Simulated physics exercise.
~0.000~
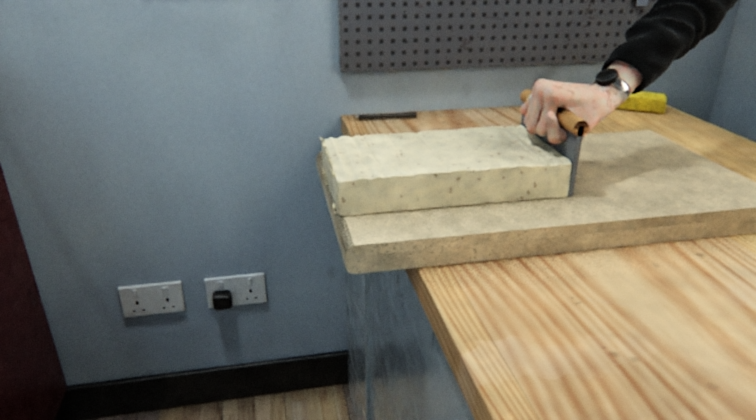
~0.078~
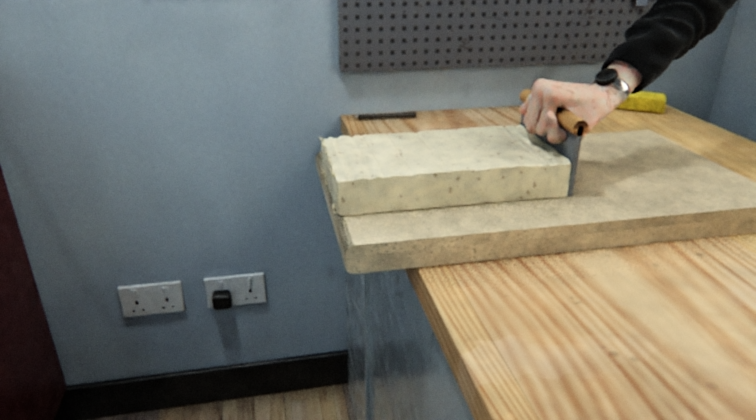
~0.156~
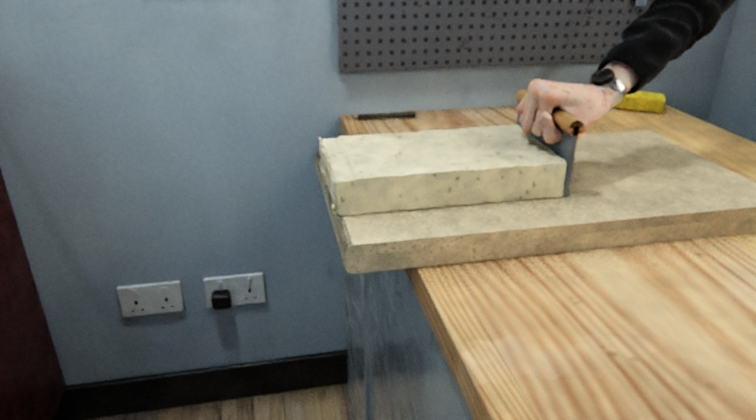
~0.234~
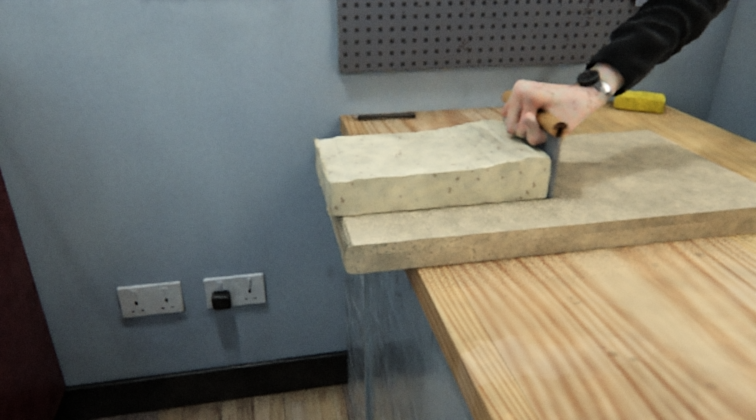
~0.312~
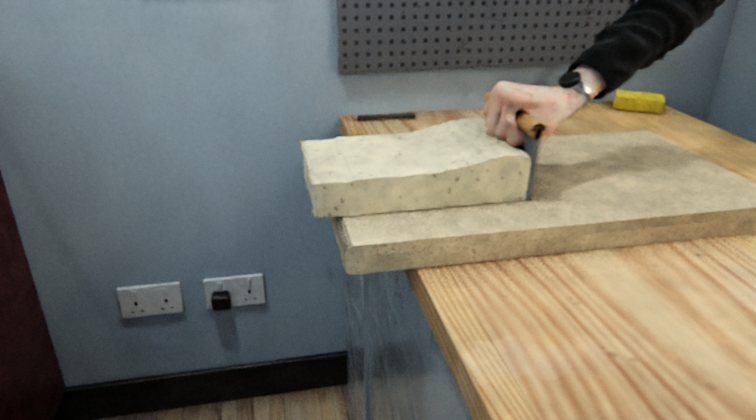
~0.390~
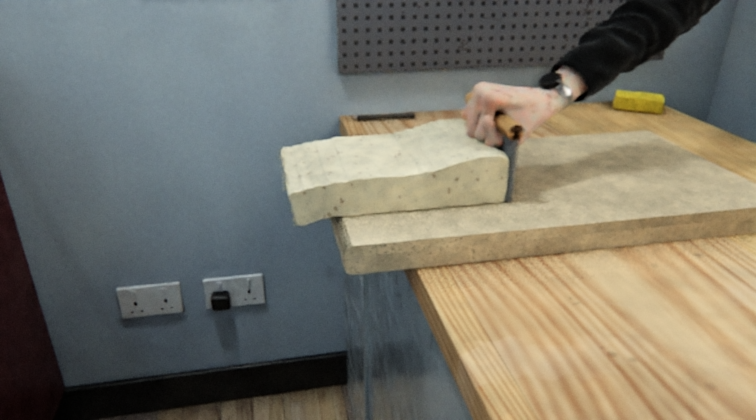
A hand with a scraper pushes a pale slab left, partly past the board's edge.
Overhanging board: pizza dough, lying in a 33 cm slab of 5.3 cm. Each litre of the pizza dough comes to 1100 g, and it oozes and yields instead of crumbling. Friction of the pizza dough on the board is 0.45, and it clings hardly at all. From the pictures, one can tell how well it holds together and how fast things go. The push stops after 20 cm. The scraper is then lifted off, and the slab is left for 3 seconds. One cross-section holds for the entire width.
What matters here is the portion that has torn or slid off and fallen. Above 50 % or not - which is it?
Not above; it is below 50 %.
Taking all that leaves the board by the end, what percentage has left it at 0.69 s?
100 per cent.
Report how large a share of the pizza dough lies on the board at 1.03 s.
About 45 percent.
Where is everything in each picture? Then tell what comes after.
The first picture shows foot of the scraper at (567, 197), not yet moved; front end of the pizza dough at (337, 195).
The second picture shows foot of the scraper at (567, 197), not yet moved; front end of the pizza dough at (336, 195).
The third picture shows foot of the scraper at (563, 197), moved 5 mm; front end of the pizza dough at (335, 186).
The fourth picture shows foot of the scraper at (547, 199), moved 2.9 cm; front end of the pizza dough at (330, 190), 2 % of it past the edge, in one piece.
The fifth picture shows foot of the scraper at (527, 201), moved 5.9 cm; front end of the pizza dough at (314, 190), 8 % of it past the edge, in one piece.
The sixth picture shows foot of the scraper at (506, 203), moved 9.0 cm; front end of the pizza dough at (289, 199), 17 % of it past the edge, in one piece.
By 0.69 s, 48 % lies on the board and 0 % has fallen.
By 1.03 s, 47 % lies on the board and 40 % has fallen.
By 1.38 s, 47 % lies on the board and 40 % has fallen.
By 1.73 s, 47 % lies on the board and 40 % has fallen.
By 3.73 s, at the end, 47 % lies on the board and 40 % has fallen.
